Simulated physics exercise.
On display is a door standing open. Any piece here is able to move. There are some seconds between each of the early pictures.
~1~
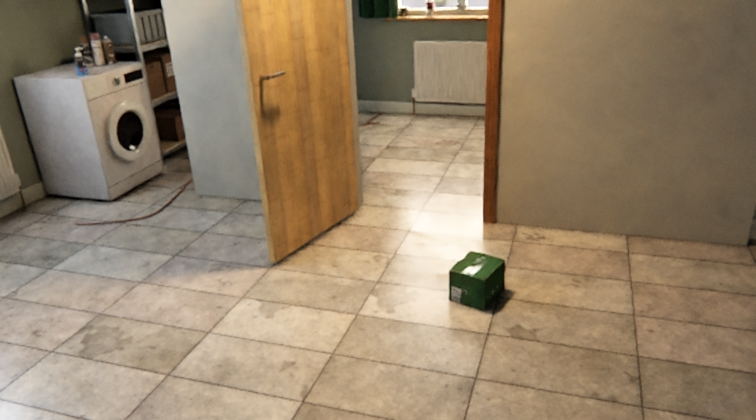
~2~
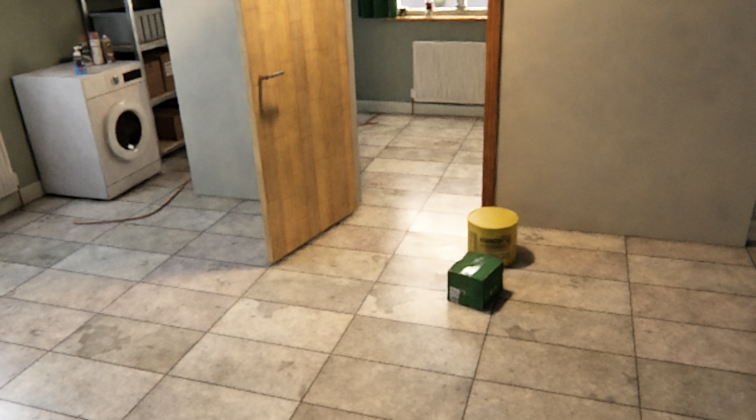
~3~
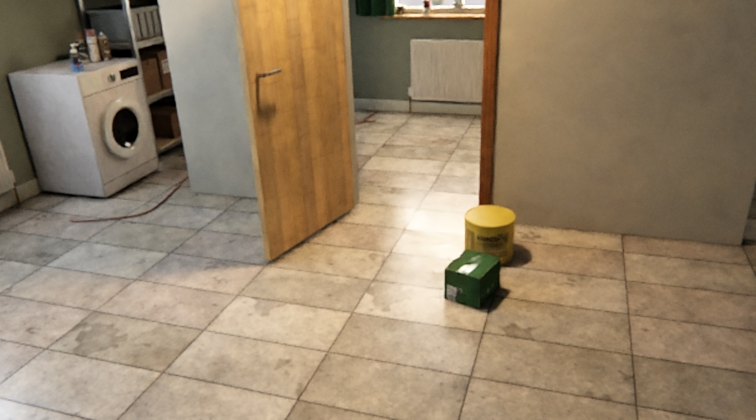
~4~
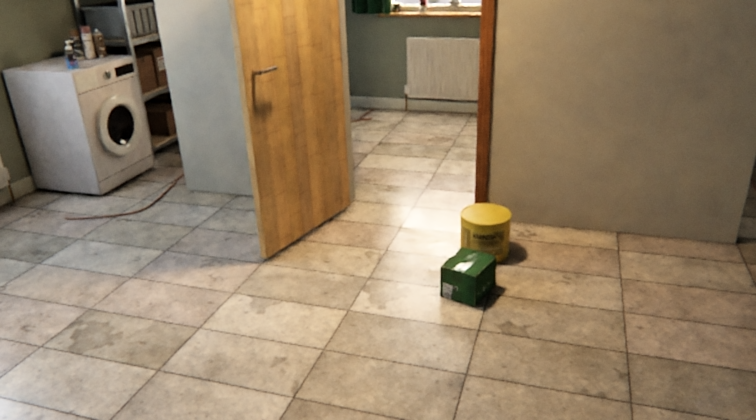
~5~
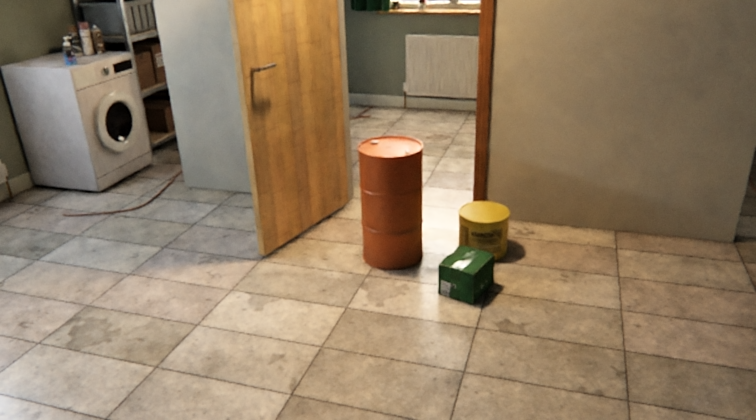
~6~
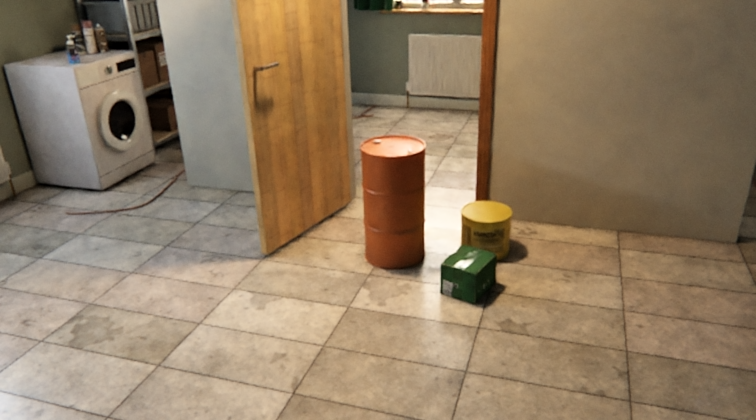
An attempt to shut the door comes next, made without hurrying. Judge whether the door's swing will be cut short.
Yes, the swing is cut short.
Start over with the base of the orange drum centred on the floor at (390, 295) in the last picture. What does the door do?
Well, then the door makes it fully home.
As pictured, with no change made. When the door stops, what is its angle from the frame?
About 60°.
Then, 0.70 s on from there, open by 87°.
Then, 1.00 s on from there, open by 73°.
In the end, open by 62°; all 3 unmoved. At the end, from the last picture's camera, orange drum near (399, 201).
